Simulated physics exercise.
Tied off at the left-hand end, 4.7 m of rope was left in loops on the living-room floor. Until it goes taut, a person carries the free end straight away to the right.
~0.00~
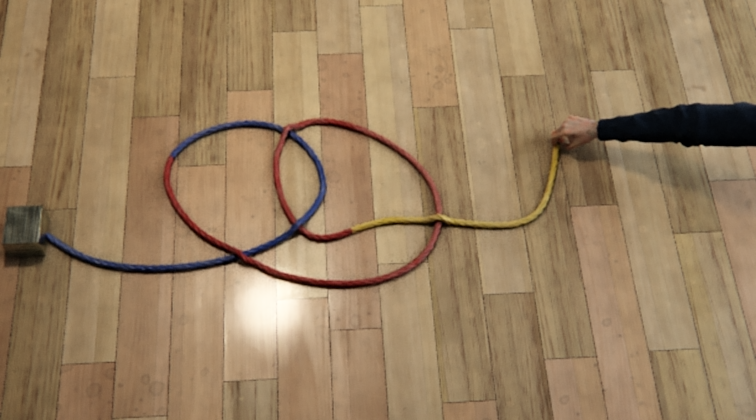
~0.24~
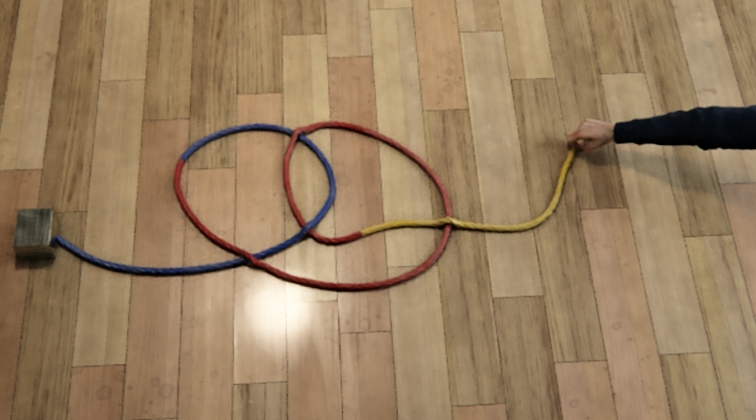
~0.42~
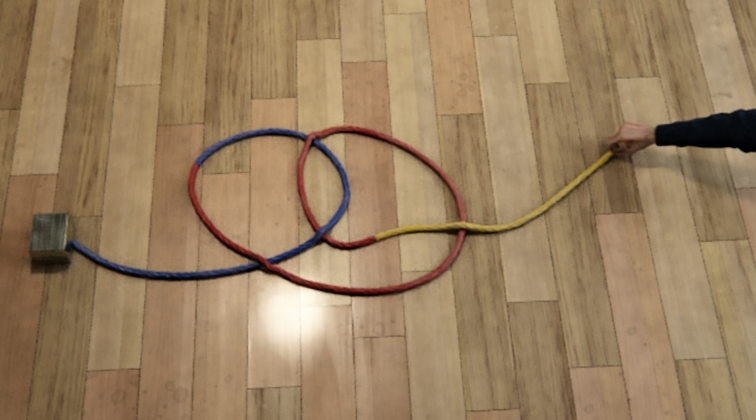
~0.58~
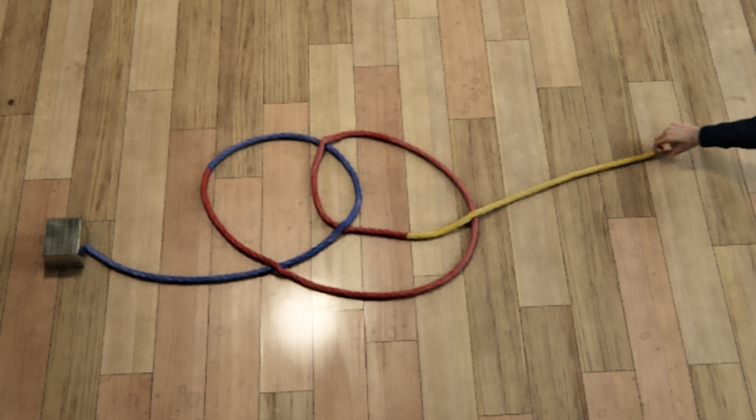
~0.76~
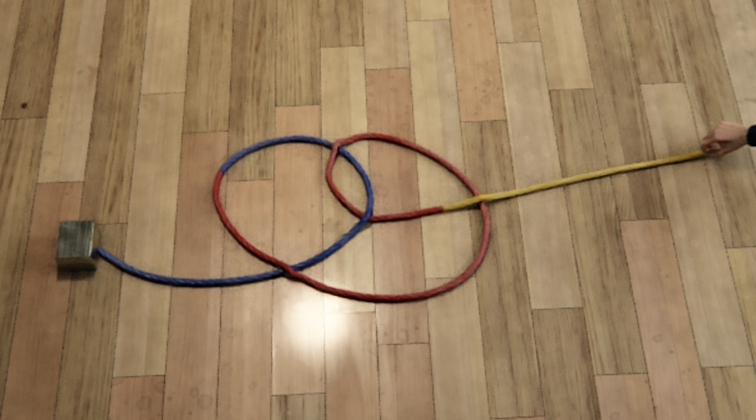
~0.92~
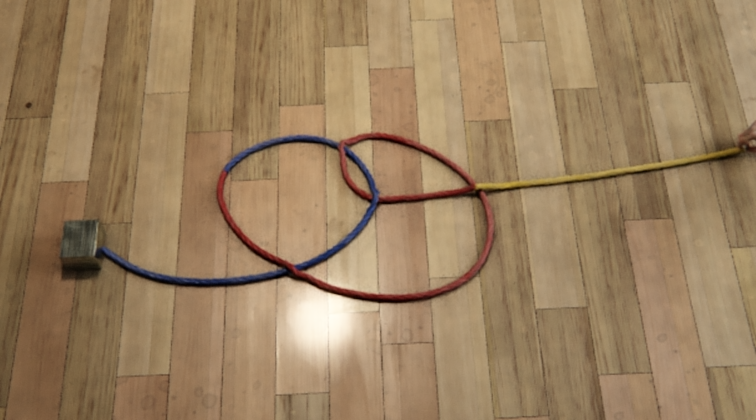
A rope coloured blue, red and yellow lies in overlapping loops on a wooden plank floor, seen from above at a slant. Its blue end is tied to a small block at the left, while a dark-sleeved hand grips the yellow end at the right. The hand pulls rightward, straightening the yellow length and drawing the inner red loop narrower, as the view shifts slightly left.
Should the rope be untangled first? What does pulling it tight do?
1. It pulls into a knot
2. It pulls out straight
1, it pulls into a knot.
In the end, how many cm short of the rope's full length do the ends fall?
I'd put it close to 35 centimetres.
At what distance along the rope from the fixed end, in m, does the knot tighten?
Position: Approx. 1.8 m along.
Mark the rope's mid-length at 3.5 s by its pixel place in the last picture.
It sits close to pixel (538, 218) in the last view.
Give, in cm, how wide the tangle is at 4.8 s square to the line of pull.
At that time the loops are roughly 6 cm wide.
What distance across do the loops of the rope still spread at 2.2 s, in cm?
I'd put it at close to 42 cm.
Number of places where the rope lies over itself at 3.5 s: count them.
5 in total.
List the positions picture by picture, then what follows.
In the first frame, crossings (235, 257) red over blue, (287, 132) red over blue, (298, 227) blue over red, (439, 220) yellow over red; rope runs through (197, 265) (214, 129) (351, 284) (307, 123) (463, 223); grip (557, 146).
In the second frame, rope runs through (207, 268) (361, 287) (473, 226); grip (573, 149).
In the third frame, rope runs through (222, 272) (375, 291) (490, 229); grip (614, 151).
In the fourth frame, rope runs through (234, 277) (387, 296) (511, 199); grip (658, 152).
In the fifth frame, rope runs through (246, 279) (399, 298) (552, 184); grip (706, 152).
In the sixth frame, rope runs through (250, 279) (266, 144) (403, 298) (359, 138) (587, 177); grip (743, 149).
By 2.2 s, the ends are 2.7 m apart, loops still 42 cm across.
By 3.5 s, the ends are 3.5 m apart, loops still 9 cm across.
By 4.8 s, the ends are 4.2 m apart, loops still 7 cm across.
By 6.1 s, the ends are 4.4 m apart, with a tight lump 1.8 m from the fixed end.
By 6.4 s, the ends are 4.4 m apart, with a tight lump 1.8 m from the fixed end.
